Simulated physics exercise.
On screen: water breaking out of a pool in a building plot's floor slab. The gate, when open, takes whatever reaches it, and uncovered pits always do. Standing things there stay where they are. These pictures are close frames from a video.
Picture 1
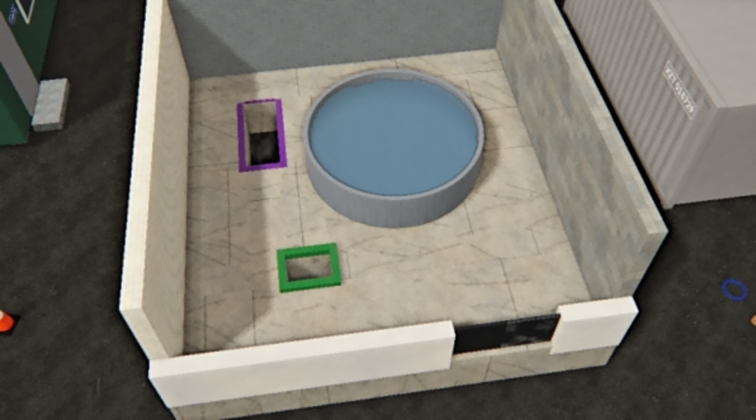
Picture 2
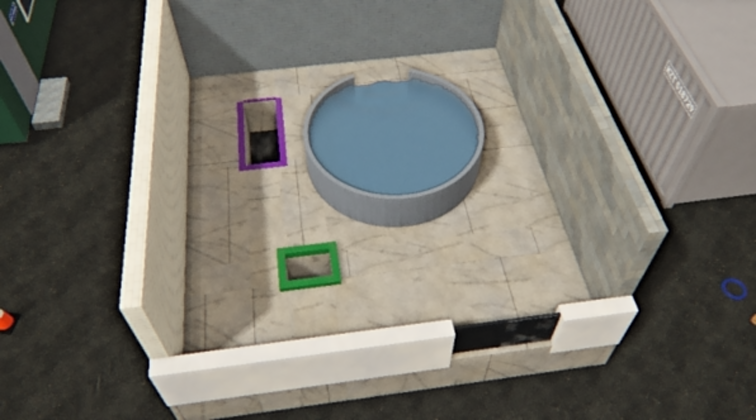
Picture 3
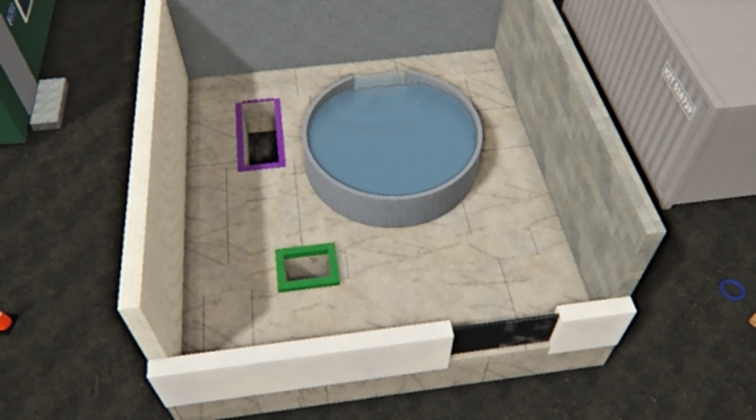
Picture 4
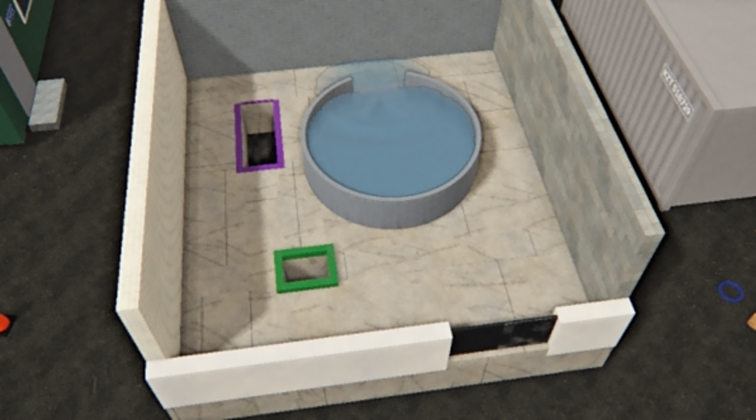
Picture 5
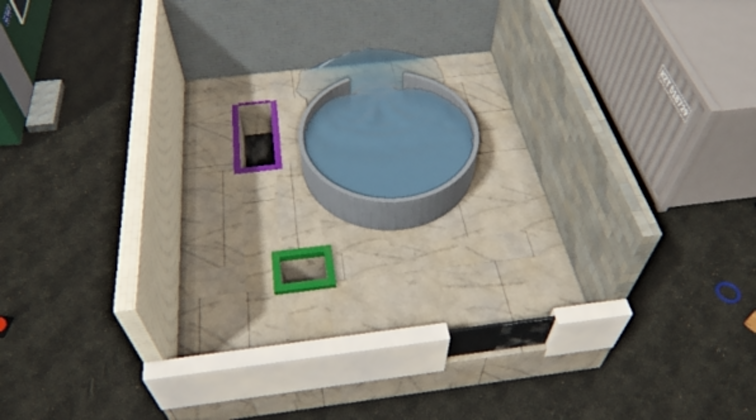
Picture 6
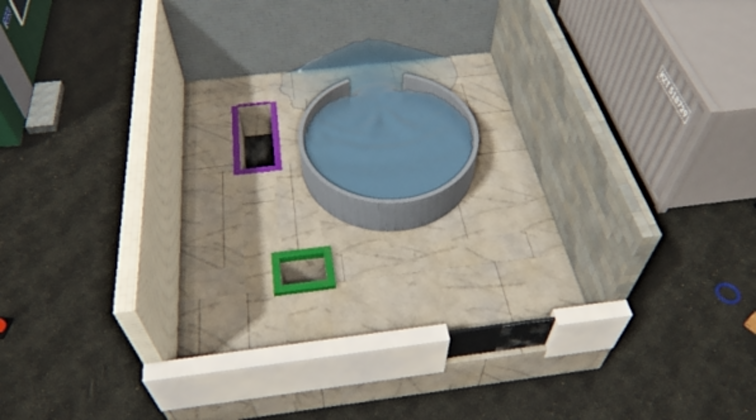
In a walled plot with a pale tiled floor, a round tank of still blue water opened at its far side, and water poured through the gap and spread out across the floor behind it.
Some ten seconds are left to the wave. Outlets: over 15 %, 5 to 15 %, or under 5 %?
Result: Gate: Short of a twentieth; purple pit: Upwards of fifteen per cent; green pit: Short of a twentieth.
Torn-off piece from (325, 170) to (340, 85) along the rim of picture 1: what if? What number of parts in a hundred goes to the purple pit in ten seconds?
Purple: 65 %.
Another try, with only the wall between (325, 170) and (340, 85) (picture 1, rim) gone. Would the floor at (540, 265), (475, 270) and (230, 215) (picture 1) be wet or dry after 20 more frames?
Spot by spot: Unaffected, then unaffected, then soaked through.
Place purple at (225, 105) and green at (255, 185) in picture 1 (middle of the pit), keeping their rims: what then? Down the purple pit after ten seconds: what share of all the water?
Note: Purple pit, 30 percent.
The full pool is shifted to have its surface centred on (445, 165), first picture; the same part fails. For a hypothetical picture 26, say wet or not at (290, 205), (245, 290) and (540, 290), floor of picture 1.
Outcome, in sequence: Unwetted, unwetted, unwetted.
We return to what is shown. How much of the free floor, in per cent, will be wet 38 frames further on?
Near 90 in a hundred.
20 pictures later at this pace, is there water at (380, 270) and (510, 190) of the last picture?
In that order, the first is spared and the second submerged.
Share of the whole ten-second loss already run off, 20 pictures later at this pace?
My reading is near 30 per cent.
A moment on, water covers 15 % of the floor; the gate 0 %, the purple pit 0 %, the green pit 0 %.
Next, water covers 30 % of the floor; the gate 0 %, the purple pit 2 %, the green pit 0 %.
Then, water covers 55 % of the floor; the gate 0 %, the purple pit 5 %, the green pit 0 %.
Later, water covers 90 % of the floor; the gate 0 %, the purple pit 11 %, the green pit 0 %.
In the end, water covers 100 % of the floor; the gate 0 %, the purple pit 17 %, the green pit 0 %.
